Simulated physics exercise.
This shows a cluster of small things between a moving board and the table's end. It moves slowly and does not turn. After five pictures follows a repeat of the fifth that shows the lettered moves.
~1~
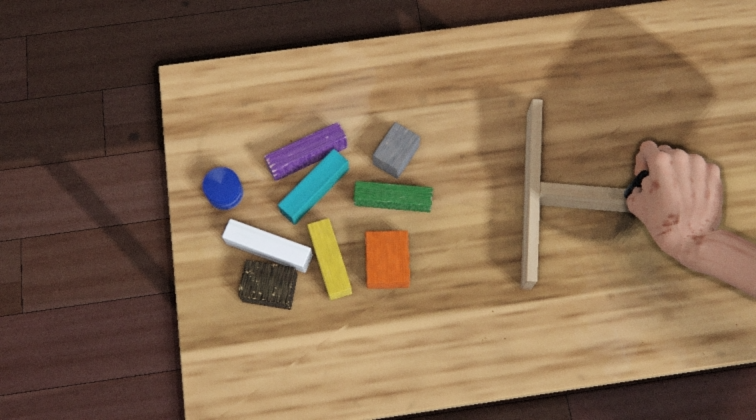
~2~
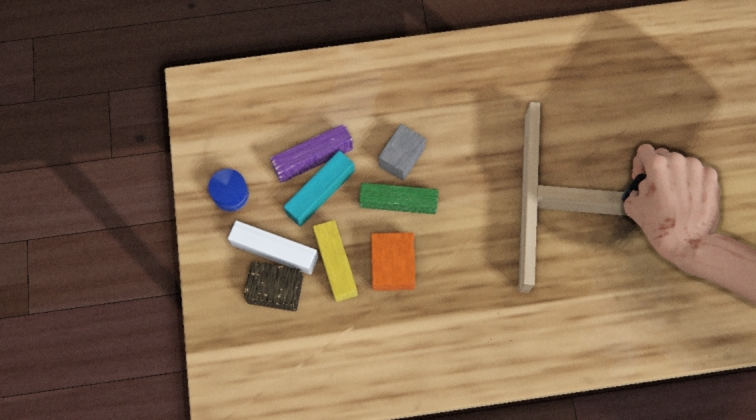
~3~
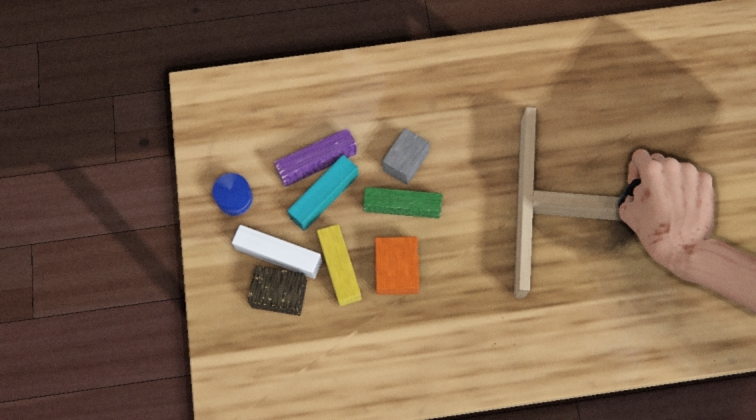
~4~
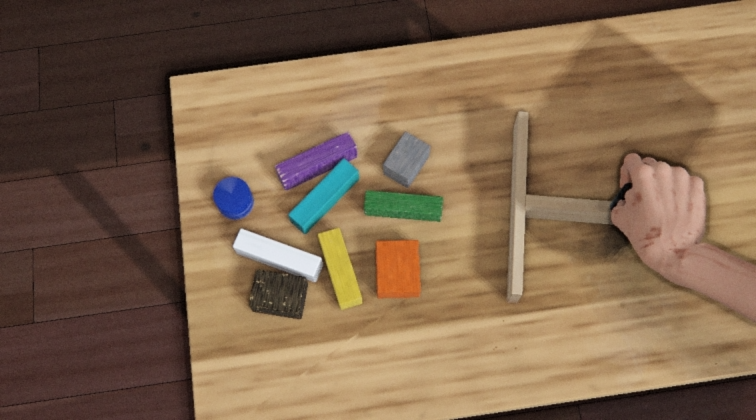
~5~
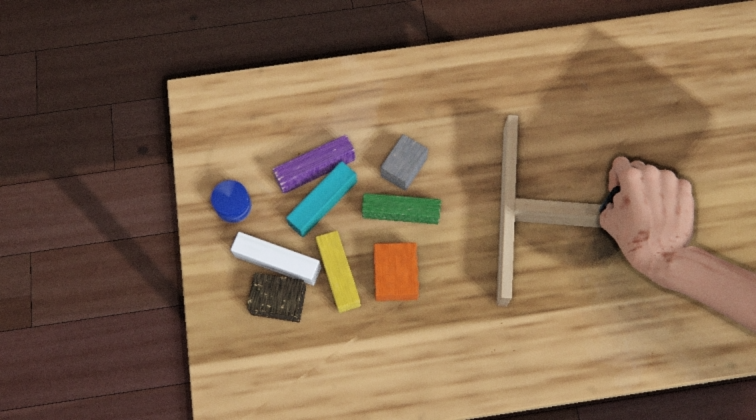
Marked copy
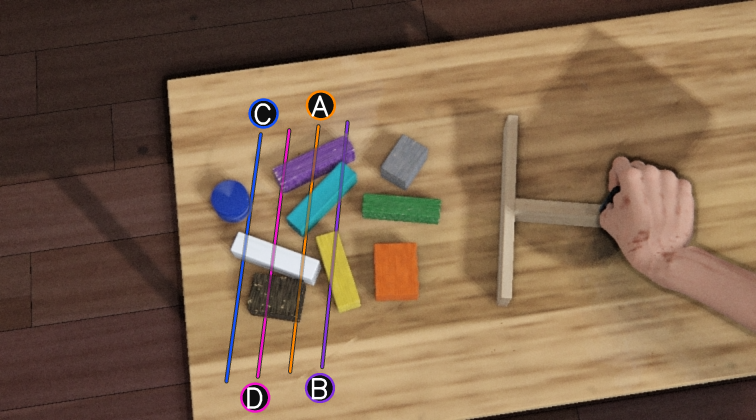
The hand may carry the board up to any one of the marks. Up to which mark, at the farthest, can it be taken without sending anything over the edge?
Up to line A.
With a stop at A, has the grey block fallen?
By then, no.
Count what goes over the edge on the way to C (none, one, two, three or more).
In all, three or more.
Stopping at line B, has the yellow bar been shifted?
Yes.
On the marked copy, A at (305, 243); B at (335, 239); C at (244, 252); D at (274, 247).
With A. Early on, board (437, 214); green bar (391, 210); blue tin (231, 202).
Further on, board (363, 224); white stick (245, 256); black block (258, 302).
At the end, board (307, 232); blue tin (182, 202); white stick (195, 253); nothing has fallen.
As for the rest, B is safe but short; C drops the blue tin, black block, yellow bar and white stick; D drops the blue tin, black block and white stick.
